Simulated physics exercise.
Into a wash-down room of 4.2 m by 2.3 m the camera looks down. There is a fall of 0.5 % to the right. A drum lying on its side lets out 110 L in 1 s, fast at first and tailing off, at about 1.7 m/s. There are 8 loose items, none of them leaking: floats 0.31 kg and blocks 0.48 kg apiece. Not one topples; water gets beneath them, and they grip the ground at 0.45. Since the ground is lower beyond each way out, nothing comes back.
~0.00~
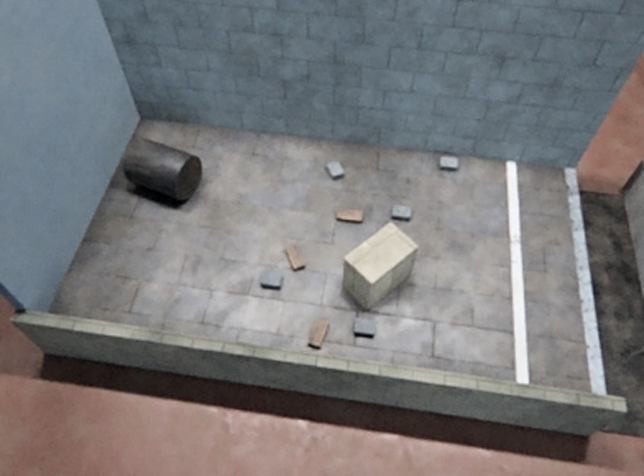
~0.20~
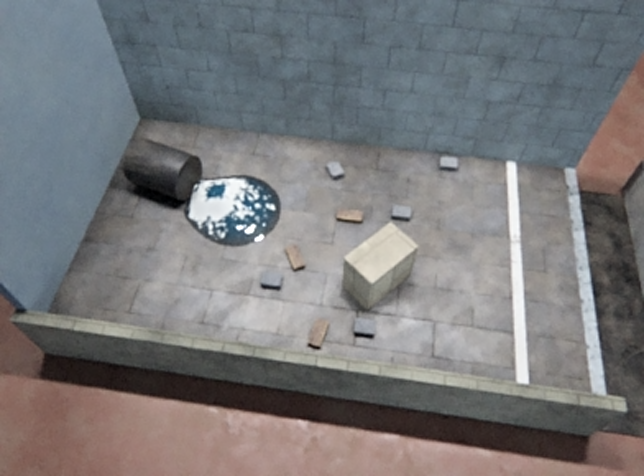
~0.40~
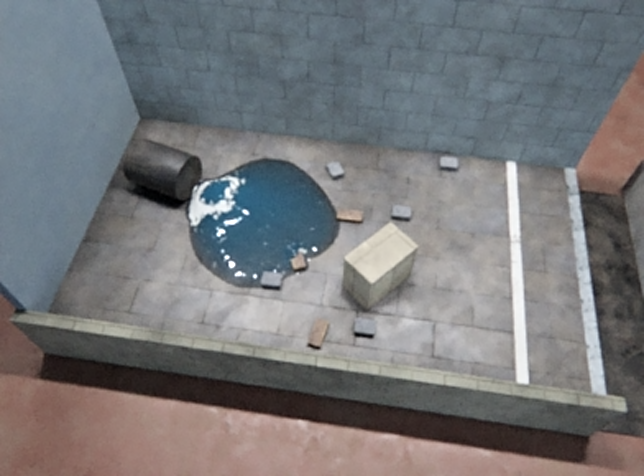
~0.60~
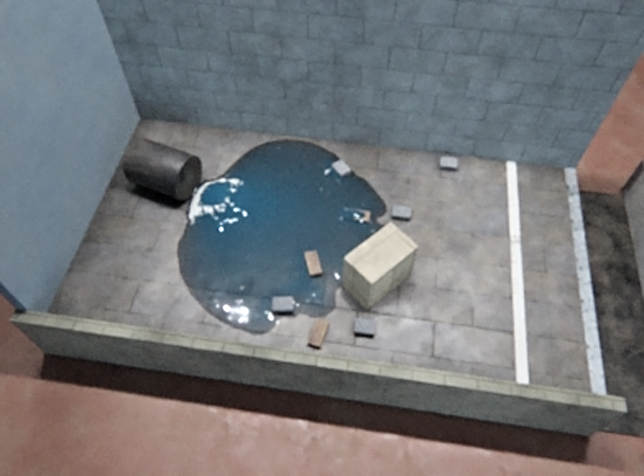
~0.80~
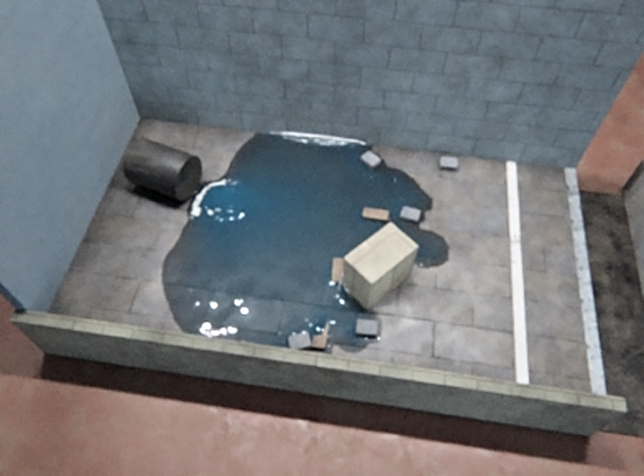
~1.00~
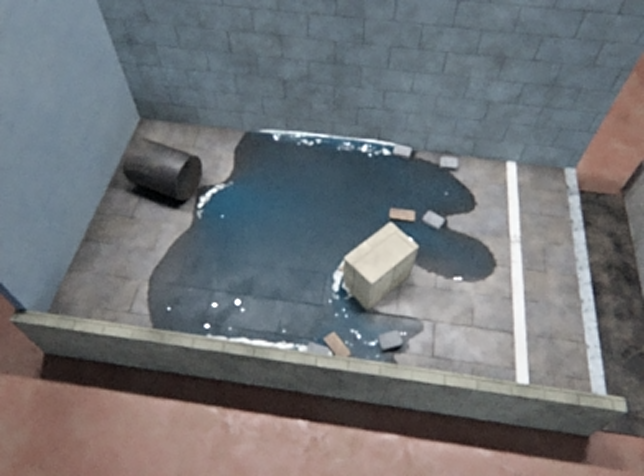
Wash-down room with blue water spreading from a toppled drum, flowing around a pale block and shifting small grey and brown pieces rightward.
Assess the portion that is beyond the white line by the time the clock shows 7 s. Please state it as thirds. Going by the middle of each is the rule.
That would be two thirds or a larger share.
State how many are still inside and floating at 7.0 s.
It comes to 0.
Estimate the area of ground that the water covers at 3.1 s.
Some 6.0 m2 of it.
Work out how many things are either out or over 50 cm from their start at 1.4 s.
By then 7.
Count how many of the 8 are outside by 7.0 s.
Count: 5.
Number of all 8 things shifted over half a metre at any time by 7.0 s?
8 in all.
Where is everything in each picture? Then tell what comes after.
A float at (271, 278) rests on the ground; a float at (335, 168) rests on the ground; water covers 0.0 m2; 0 of 8 have shifted, in the first frame.
A float at (271, 278) rests on the ground; a float at (335, 168) rests on the ground; 0.5 m2 under water; 0 of 8 have shifted, in the second frame.
A float at (272, 279), on the bottom; a float at (335, 168) rests on the ground; water covers 1.3 m2; 0 of 8 have shifted, in the third frame.
A float at (283, 303), on the bottom, 25 cm from its start; a float at (342, 167) rests on the ground, 6 cm from its start; water covers 2.6 m2; 4 of 8 have shifted, in the fourth frame.
A float at (300, 341), on the bottom, 60 cm from its start; a float at (371, 158) rests on the ground, 36 cm from its start; water covers 3.7 m2; 5 of 8 have shifted, in the fifth frame.
A float at (317, 352), afloat, 74 cm from its start; a float at (402, 150) rests on the ground, 69 cm from its start; 4.5 m2 under water; 7 of 8 have shifted, in the sixth frame.
After 1.4 s 0 of 8 are over the mark; 6 afloat.
After 3.1 s 7 of 8 are over the mark; 0 afloat.
After 4.9 s 7 of 8 are over the mark; 0 afloat.
After 7.0 s 7 of 8 are over the mark; 0 afloat.
